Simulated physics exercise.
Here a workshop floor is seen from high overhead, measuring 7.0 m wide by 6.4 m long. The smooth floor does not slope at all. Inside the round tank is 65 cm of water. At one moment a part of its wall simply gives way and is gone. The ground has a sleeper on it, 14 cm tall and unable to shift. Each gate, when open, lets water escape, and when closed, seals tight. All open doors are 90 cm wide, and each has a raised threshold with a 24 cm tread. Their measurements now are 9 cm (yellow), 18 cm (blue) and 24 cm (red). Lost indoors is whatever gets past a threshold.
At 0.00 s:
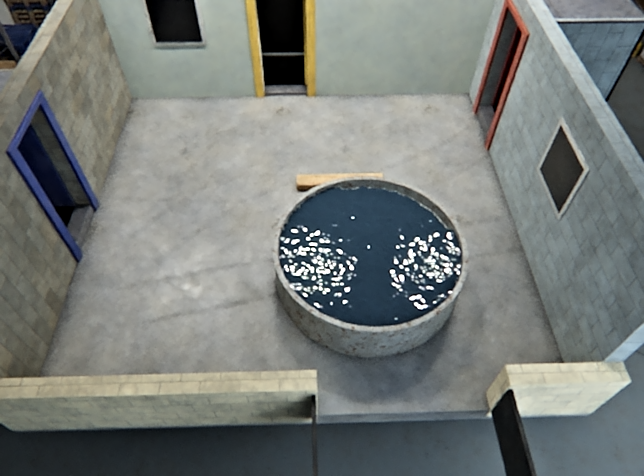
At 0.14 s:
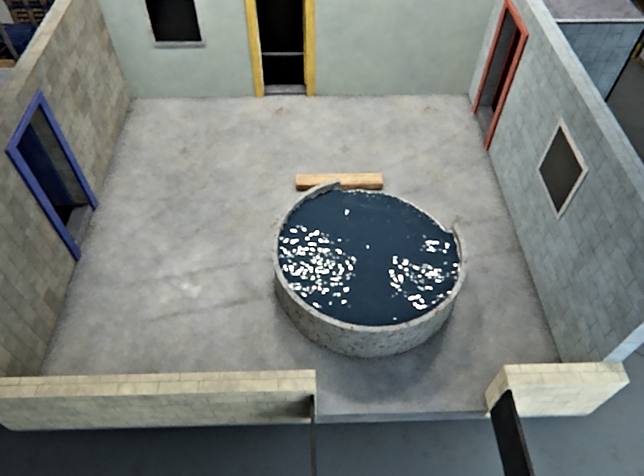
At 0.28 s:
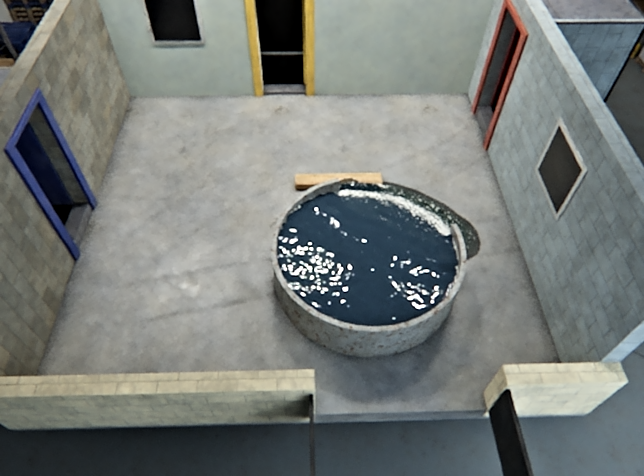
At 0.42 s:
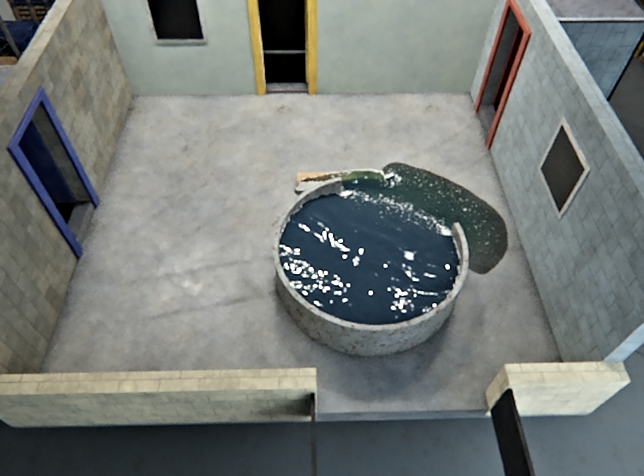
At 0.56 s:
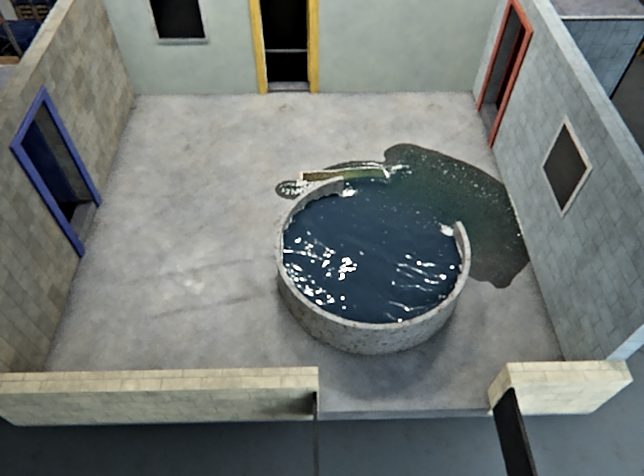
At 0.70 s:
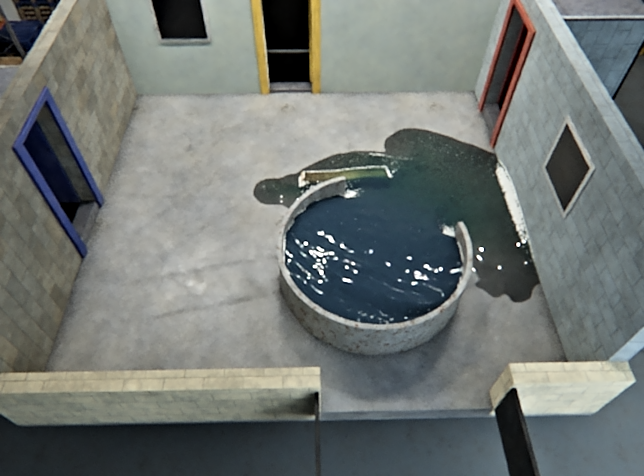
The clip shows a round tank of dark water on a grey walled floor; part of its far wall disappears, and water pours out, spreading around a wooden beam and across the floor to the right-hand wall.
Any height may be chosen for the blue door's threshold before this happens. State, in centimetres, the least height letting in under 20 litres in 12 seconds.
It is roughly 8.5 cm.
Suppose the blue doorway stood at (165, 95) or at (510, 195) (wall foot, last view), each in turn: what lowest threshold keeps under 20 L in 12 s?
About 14.0 cm, then about 25 cm.
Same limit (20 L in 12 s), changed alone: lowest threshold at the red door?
At red, about 27 cm.
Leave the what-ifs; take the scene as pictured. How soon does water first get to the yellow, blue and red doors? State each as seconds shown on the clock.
Yellow: 2.2 s; blue: 2.6 s; red: 0.9 s.
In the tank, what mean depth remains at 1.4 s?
The mean depth is roughly 41 cm.
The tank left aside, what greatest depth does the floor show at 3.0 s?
Roughly 42 cm.
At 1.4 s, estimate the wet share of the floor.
Roughly 35 percent of the floor.
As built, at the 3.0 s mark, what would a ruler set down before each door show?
The yellow door has 12 cm, the blue door 2 cm and the red door 31 cm.
After 1.4 s water covers 35 % of the floor, deepest (42 cm) near (468, 93); it has not reached the blue door.
After 3.0 s water covers 50 % of the floor, deepest (42 cm) near (461, 99); 2 cm at the blue door, 0 litres in over its 18 cm threshold.
After 12.0 s water covers 100 % of the floor, deepest (15 cm) near (234, 395); 6 cm at the blue door, 0 litres in over its 18 cm threshold.
At the blue door as built, the water arrived by 2.7 s and peaked near 17 cm at 5.4 s.
With a threshold of 7 cm, 33 litres would have come in within the 12 s; with 9.5 cm, 14 litres. So under 20 litres takes about 8.5 cm.
